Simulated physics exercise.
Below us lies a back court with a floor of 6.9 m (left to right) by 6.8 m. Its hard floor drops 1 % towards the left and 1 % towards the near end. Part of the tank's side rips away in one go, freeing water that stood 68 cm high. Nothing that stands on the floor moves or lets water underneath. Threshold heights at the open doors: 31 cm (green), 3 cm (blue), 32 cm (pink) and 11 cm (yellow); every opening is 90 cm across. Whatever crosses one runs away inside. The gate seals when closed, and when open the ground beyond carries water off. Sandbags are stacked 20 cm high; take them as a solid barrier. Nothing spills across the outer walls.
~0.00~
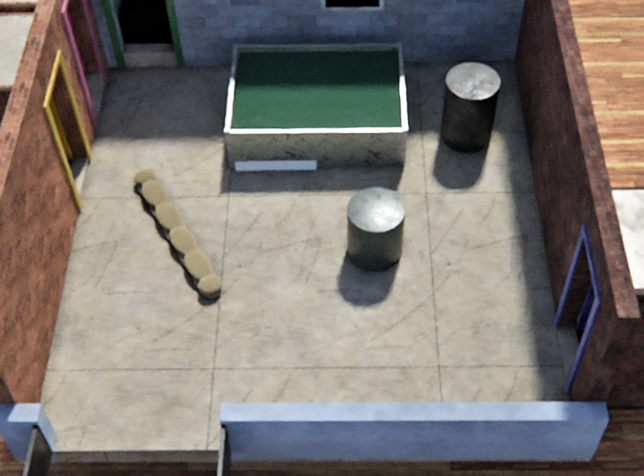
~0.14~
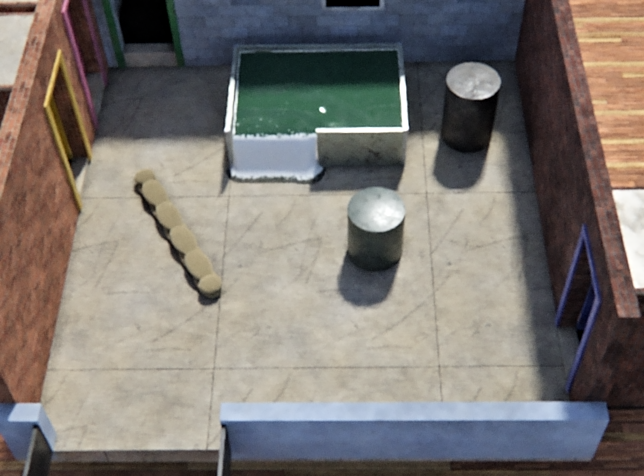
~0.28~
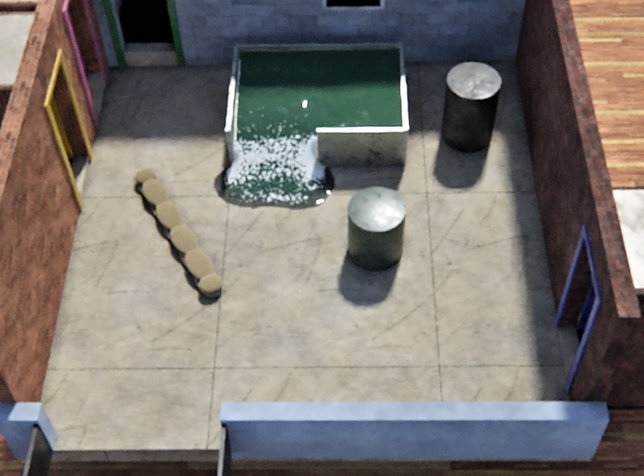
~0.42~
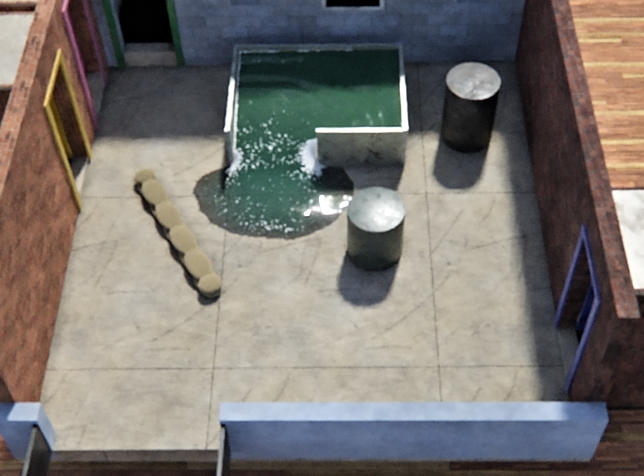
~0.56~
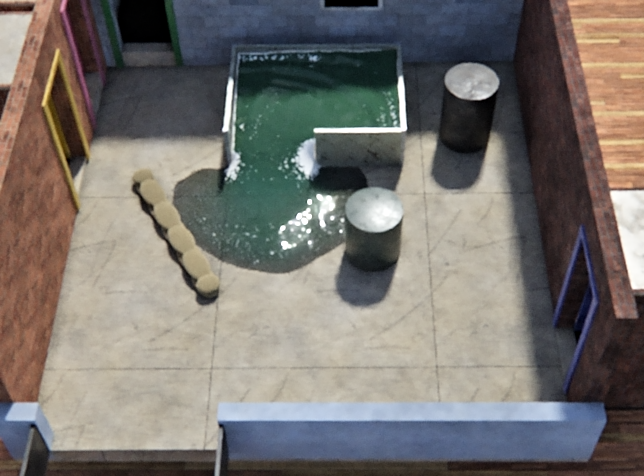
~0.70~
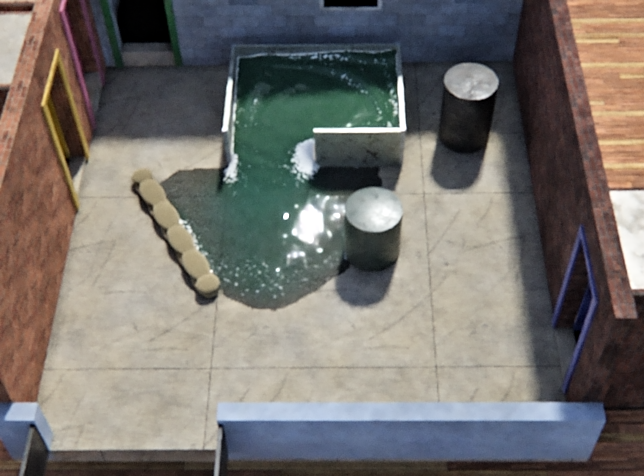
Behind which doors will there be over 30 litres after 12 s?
Door by door: At the green door it does not reach the limit; at the blue door it exceeds the limit; at the pink door it does not reach the limit; at the yellow door it stays under the limit.
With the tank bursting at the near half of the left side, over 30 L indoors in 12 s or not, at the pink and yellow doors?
Then: Pink below, yellow past it.
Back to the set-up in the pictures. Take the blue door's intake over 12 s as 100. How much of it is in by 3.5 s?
Some 0 per cent by then.
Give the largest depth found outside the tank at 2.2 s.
Up to some 40 cm.
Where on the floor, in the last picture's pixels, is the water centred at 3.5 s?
Near (303, 229).
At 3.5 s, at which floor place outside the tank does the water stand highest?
At about (568, 430).
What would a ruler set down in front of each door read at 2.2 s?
In cm: Green 0, blue 0, pink 0, yellow 0.
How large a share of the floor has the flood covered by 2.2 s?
About 40 per cent.
After 1.4 s water covers 25 % of the floor and is deepest (40 cm) near (193, 241); green door not reached, blue door not reached, pink door not reached, yellow door not reached.
After 2.2 s water covers 40 % of the floor and is deepest (40 cm) near (312, 418); green door not reached, blue door not reached, pink door not reached, yellow door not reached.
After 3.5 s water covers 55 % of the floor and is deepest (32 cm) near (568, 430); green door not reached, blue door 11 cm at the sill, 3 L in, pink door not reached, yellow door 2 cm at the sill, 0 L in.
After 7.0 s water covers 85 % of the floor and is deepest (14 cm) near (496, 430); green door 5 cm at the sill, 0 L in, blue door 12 cm at the sill, 203 L in, pink door 6 cm at the sill, 0 L in, yellow door 2 cm at the sill, 0 L in.
After 12.0 s water covers 95 % of the floor and is deepest (10 cm) near (204, 251); green door 3 cm at the sill, 0 L in, blue door 6 cm at the sill, 316 L in, pink door 5 cm at the sill, 0 L in, yellow door 5 cm at the sill, 0 L in.
